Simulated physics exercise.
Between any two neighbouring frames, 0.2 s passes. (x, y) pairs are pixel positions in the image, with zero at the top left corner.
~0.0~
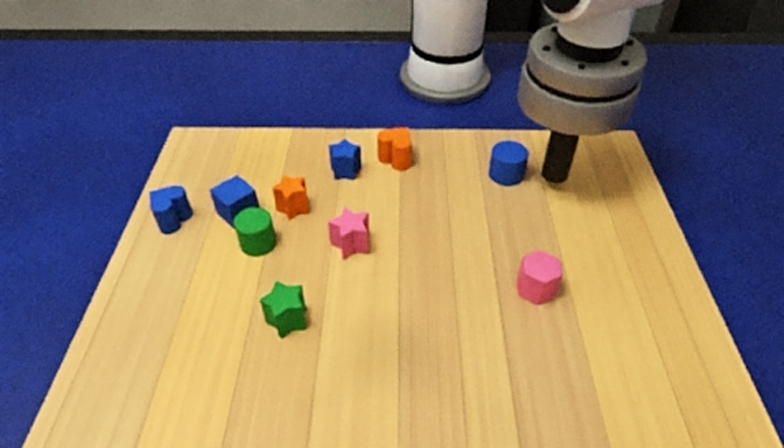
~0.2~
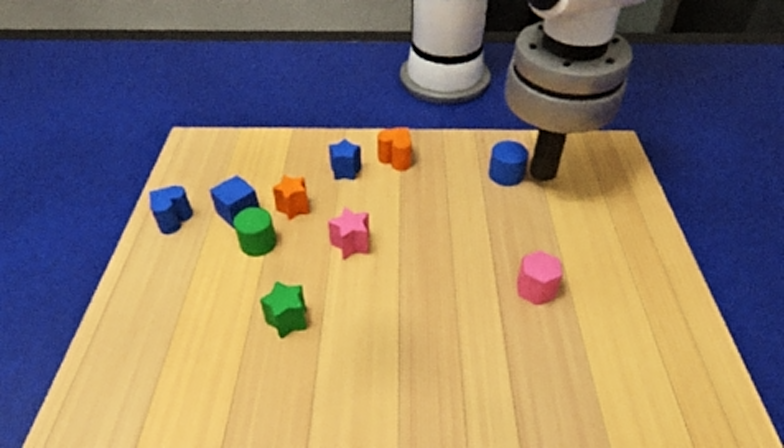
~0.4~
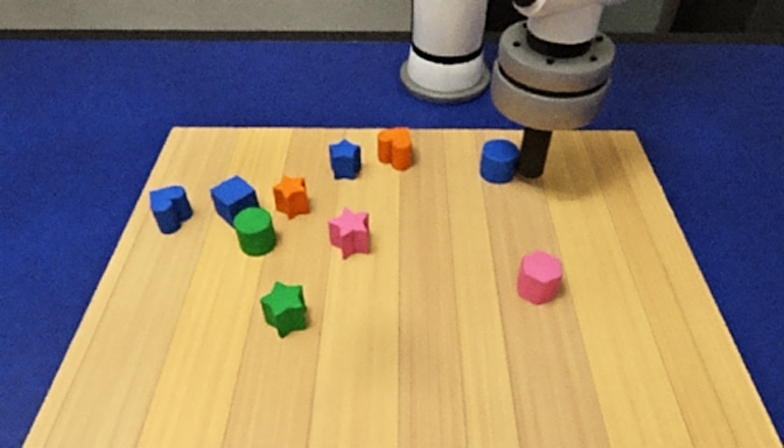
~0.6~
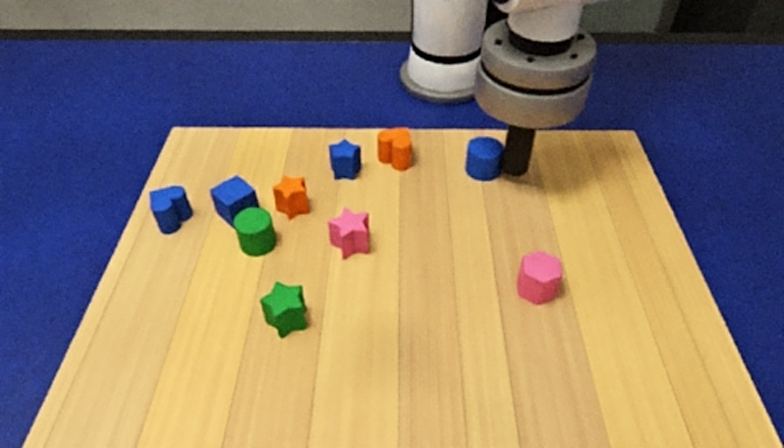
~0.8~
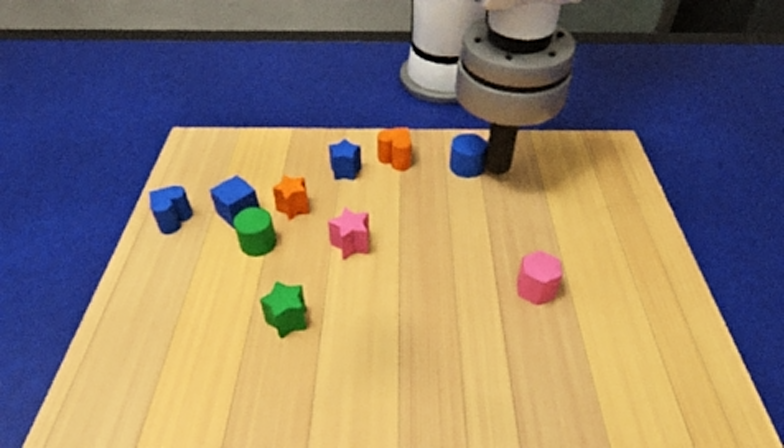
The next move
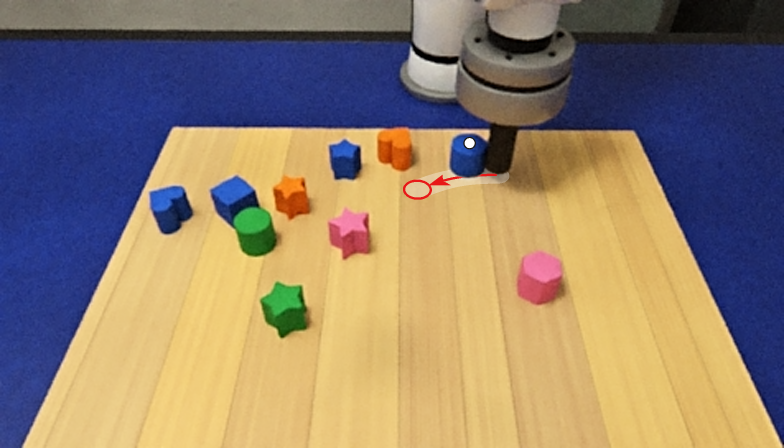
A light wooden board lies on a blue surface, seen from above at an angle by a camera that stays still. Blue, green, orange and pink blocks sit mostly on its left and far side, with a pink one alone at right. A robot arm's dark rod moves left along the far edge, meets the blue cylinder and pushes it left, while the other blocks stay put.
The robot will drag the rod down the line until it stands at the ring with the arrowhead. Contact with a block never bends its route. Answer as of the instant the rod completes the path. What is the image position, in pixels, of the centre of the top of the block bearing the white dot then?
At roughly (436, 138).
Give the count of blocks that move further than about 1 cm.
It moves one block.
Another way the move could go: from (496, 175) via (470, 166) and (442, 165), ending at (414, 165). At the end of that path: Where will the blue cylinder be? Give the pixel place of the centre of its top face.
By then it is at (398, 125).
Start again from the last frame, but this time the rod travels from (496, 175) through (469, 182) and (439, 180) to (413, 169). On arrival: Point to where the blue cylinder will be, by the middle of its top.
That would be at about pixel (428, 129).
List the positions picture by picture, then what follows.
Rod tip (554, 175); block tops, orange heart-shaped block (396, 136); blue cylinder (510, 151), in the first frame.
Rod (543, 173); blocks unchanged, in the second frame.
Rod (530, 170); blue cylinder (501, 149), in the third frame.
Rod (515, 168); blue cylinder (486, 146), in the fourth frame.
Rod (498, 166); orange heart-shaped block (396, 136); blue cylinder (470, 143), in the fifth frame.
Path on the board, from (496, 175) by way of (455, 178) to (417, 190); the dot is on the blue cylinder.
What follows on the original path. One third of the way, rod (469, 167); blue cylinder (446, 139).
Two thirds of the way, rod (443, 172); blue cylinder (436, 138).
At the end, rod (418, 181); orange heart-shaped block in place; blue cylinder (436, 138).
